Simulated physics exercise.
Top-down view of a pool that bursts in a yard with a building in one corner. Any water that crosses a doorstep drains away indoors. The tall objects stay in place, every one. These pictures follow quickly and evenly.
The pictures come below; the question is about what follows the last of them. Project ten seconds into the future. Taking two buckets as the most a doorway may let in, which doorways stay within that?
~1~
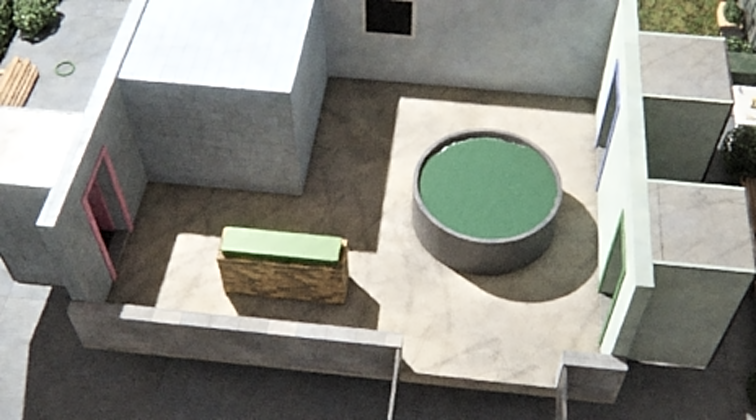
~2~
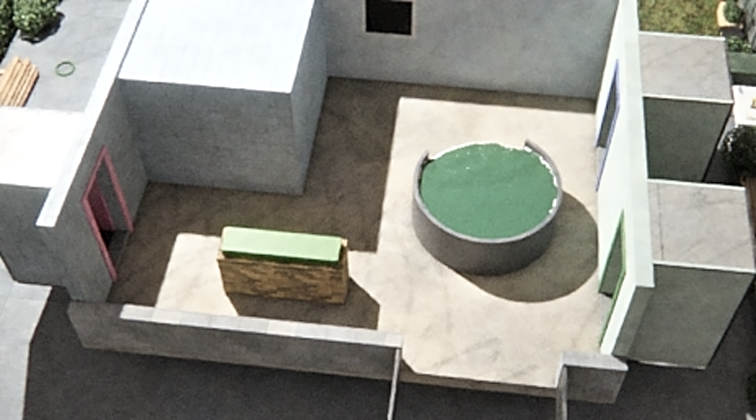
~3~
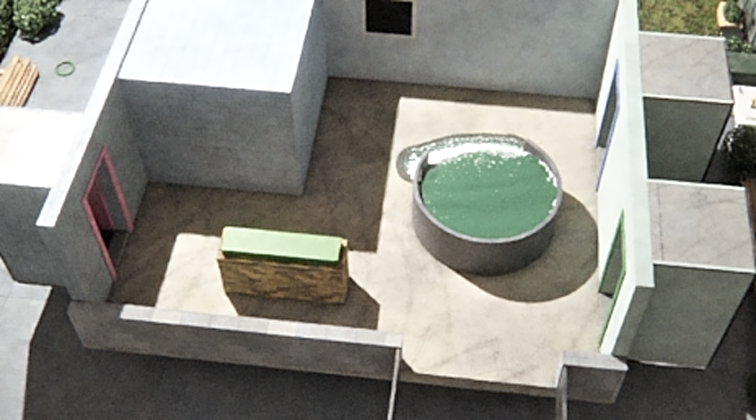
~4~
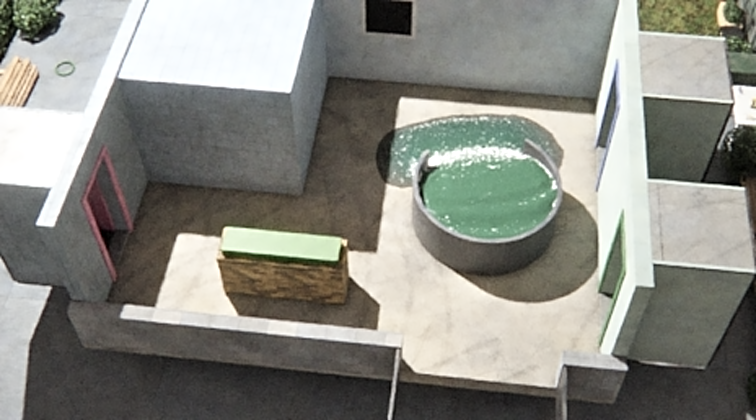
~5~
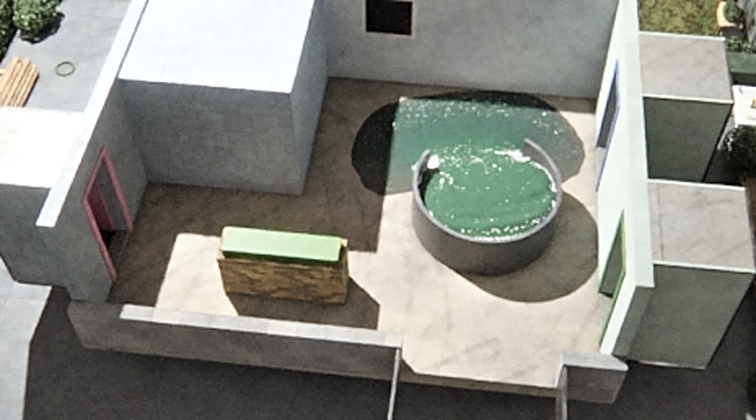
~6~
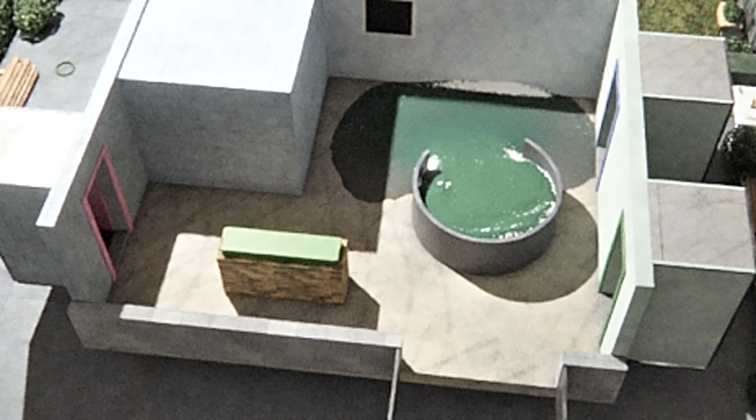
One by one: The blue door passes two buckets, the green door passes two buckets, the pink door does not pass two buckets.
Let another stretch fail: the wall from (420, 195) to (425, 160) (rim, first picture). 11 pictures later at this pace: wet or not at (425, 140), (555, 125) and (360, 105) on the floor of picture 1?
One after the other: No water, no water, covered.
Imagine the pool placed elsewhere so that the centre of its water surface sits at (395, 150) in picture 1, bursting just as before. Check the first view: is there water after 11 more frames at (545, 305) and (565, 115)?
I'd say still dry for the first and swamped for the second.
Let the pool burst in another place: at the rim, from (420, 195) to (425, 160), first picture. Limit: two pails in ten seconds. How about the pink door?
The pink one tops the limit.
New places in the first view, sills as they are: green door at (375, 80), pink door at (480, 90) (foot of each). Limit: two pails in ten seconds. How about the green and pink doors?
First the green door, which crosses the line, then the pink door, which crosses the line.
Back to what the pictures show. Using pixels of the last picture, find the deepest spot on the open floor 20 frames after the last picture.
At about (322, 272).
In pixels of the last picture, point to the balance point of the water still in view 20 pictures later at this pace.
That comes out near (449, 165).
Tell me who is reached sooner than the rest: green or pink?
The door marked green.
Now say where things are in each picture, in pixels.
The first frame shows the round pool at (487, 186) is whole and still.
In the second frame, the front is at a hidden place, out from the gap on the round pool's far side.
In the third frame, the front is at a hidden place, out from the gap on the round pool's far side.
In the fourth frame, the front is at (558, 152), out from the gap on the round pool's far side.
In the fifth frame, the front is at (537, 101), out from the gap on the round pool's far side.
In the sixth frame, the front is at (372, 92), out from the gap on the round pool's far side.
A moment on, water covers 30 % of the floor; the blue door wet at the sill, nothing in, the green door not reached, the pink door not reached.
Next, water covers 30 % of the floor; the blue door wet at the sill, nothing in, the green door not reached, the pink door not reached.
Then, water covers 60 % of the floor; the blue door under two buckets in, the green door wet at the sill, nothing in, the pink door not reached.
Later, water covers 90 % of the floor; the blue door over two buckets in, the green door under two buckets in, the pink door wet at the sill, nothing in.
In the end, water covers 100 % of the floor; the blue door over two buckets in, the green door over two buckets in, the pink door wet at the sill, nothing in.
